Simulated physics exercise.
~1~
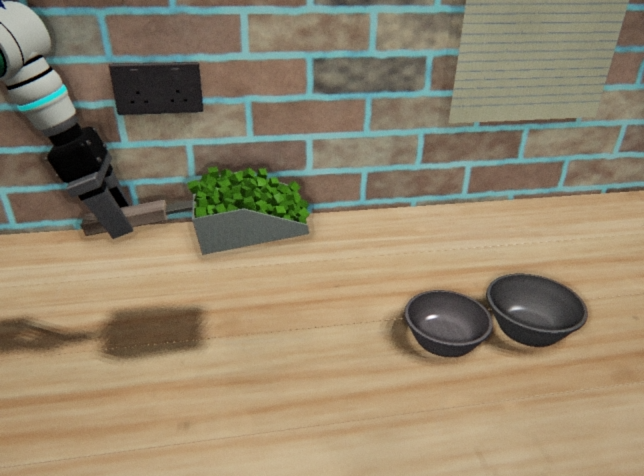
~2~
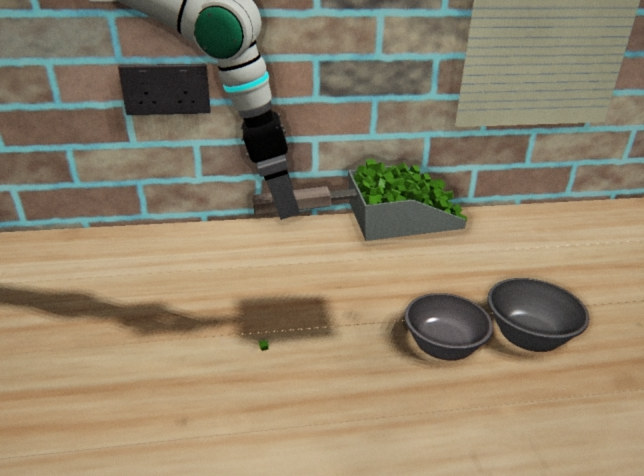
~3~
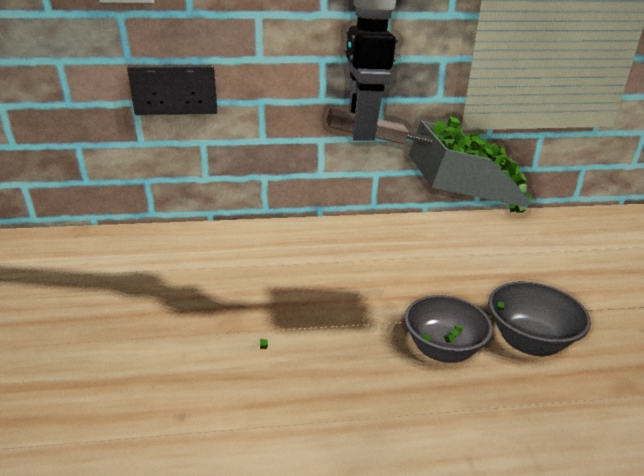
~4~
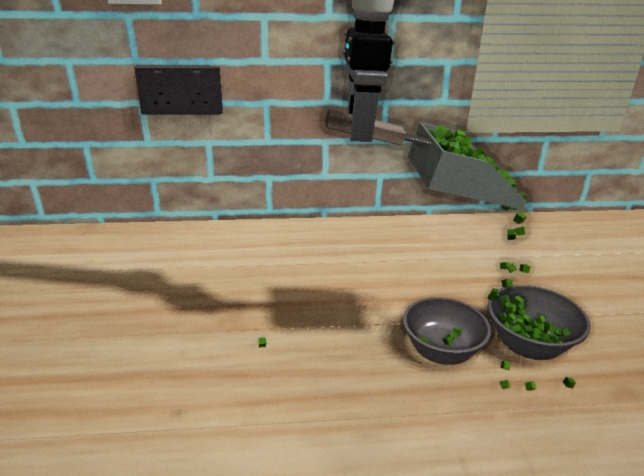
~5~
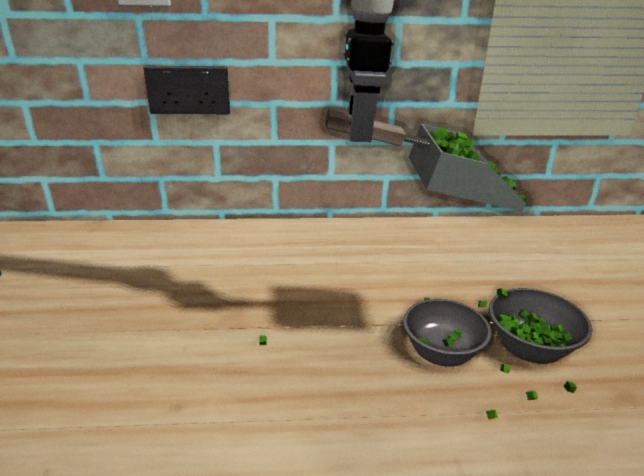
At first, a robot arm holds a grey scoop heaped with small green cubes on the left, low over a wooden table by a brick wall. The arm carries the scoop right toward two dark bowls, and a single piece lies on the table behind it. The scoop then rises and tips forward, with a few pieces now in the left bowl. Next, cubes stream off its front edge into the right bowl, some landing on the table. Finally the scoop stays tilted, still partly full, above a well-covered right bowl and several scattered cubes.
